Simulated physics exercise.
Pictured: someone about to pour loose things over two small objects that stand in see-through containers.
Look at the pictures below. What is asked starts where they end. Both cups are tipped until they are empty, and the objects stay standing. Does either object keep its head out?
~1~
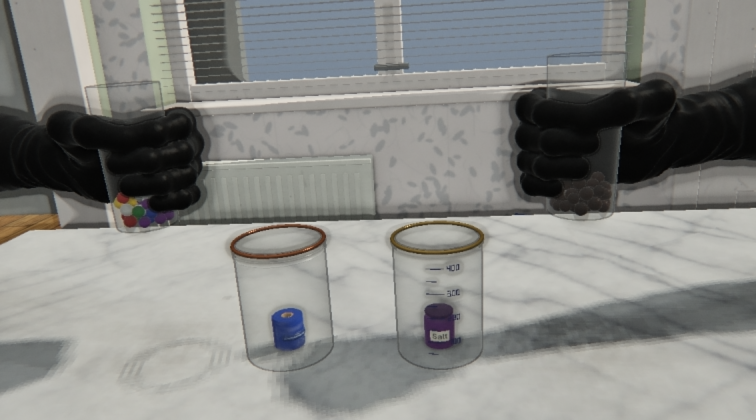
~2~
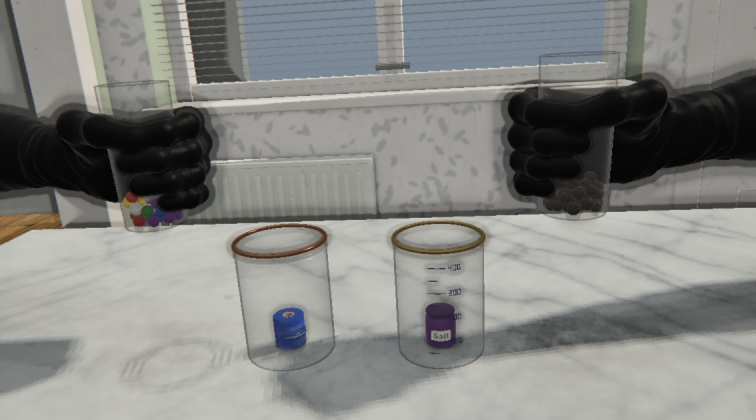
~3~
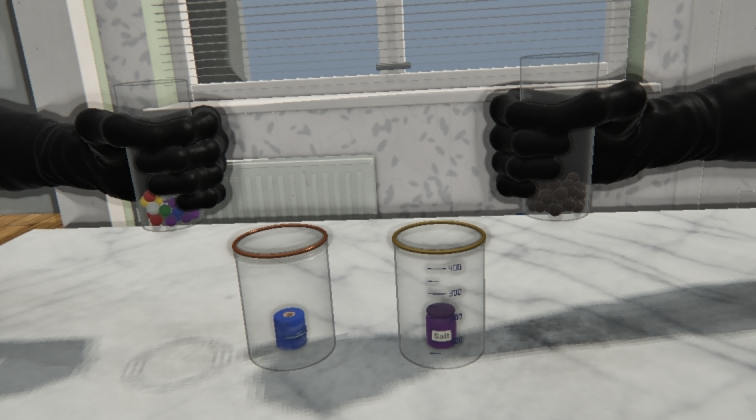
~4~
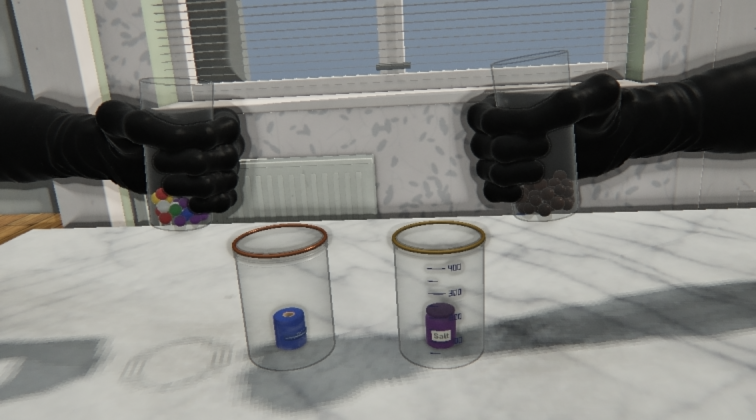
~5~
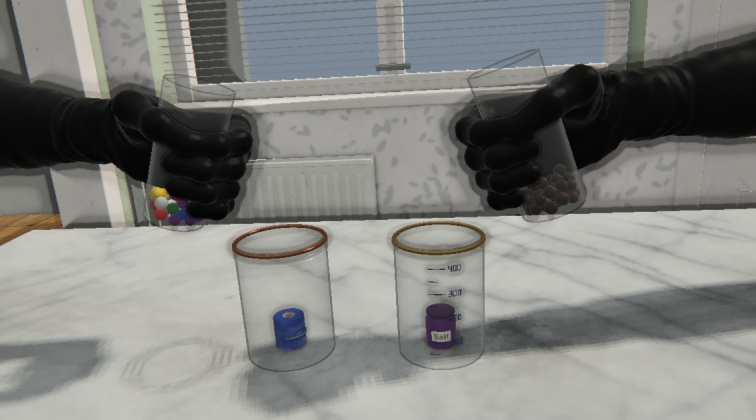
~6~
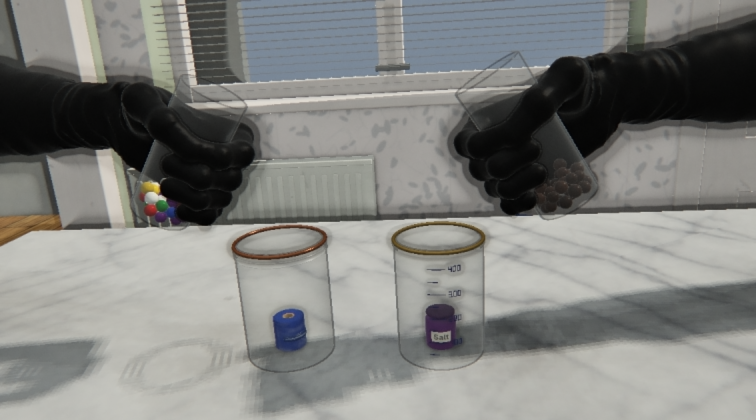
Left: Visible. Right: Visible.
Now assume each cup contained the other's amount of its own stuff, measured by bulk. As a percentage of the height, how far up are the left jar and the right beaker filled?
About 15 % left, 15 % right.
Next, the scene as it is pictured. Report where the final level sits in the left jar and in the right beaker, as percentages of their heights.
Left side: 10 %; right side: 15 %.
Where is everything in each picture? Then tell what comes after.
The first frame shows small roll in the left jar near (289, 329), a quarter of its height or less; left cup near (136, 156), a quarter full of round plastic beads; small canister in the right beaker near (439, 325), reaching about a third of the way up; right cup near (583, 135), a quarter full of chocolate balls.
The second frame shows left cup near (145, 155), upright; right cup near (575, 135), upright.
The third frame shows left cup near (163, 154), upright; right cup near (557, 136), upright.
The fourth frame shows left cup near (179, 153), tipped 7°; right cup near (537, 137), tipped 7°.
The fifth frame shows left cup near (187, 154), tipped 20°; right cup near (529, 138), tipped 20°.
The sixth frame shows small roll in the left jar near (290, 330); left cup near (187, 154), tipped 32°; small canister in the right beaker near (441, 326); right cup near (528, 138), tipped 32°.
Then, 0.30 s on from there, left jar empty, all of its cupful still in the cup; right beaker empty, all of its cupful still in the cup.
Then, 0.69 s on from there, left jar empty, all of its cupful still in the cup; right beaker empty, all of its cupful still in the cup.
Then, 1.10 s on from there, left jar nearly empty, near half of its cupful still in the cup; right beaker nearly empty, near half of its cupful still in the cup.
In the end, left jar nearly empty (surface near (290, 332)), nothing beside it; right beaker nearly empty (surface near (441, 330)), nothing beside it; the left thing is still showing; the right thing is still showing.
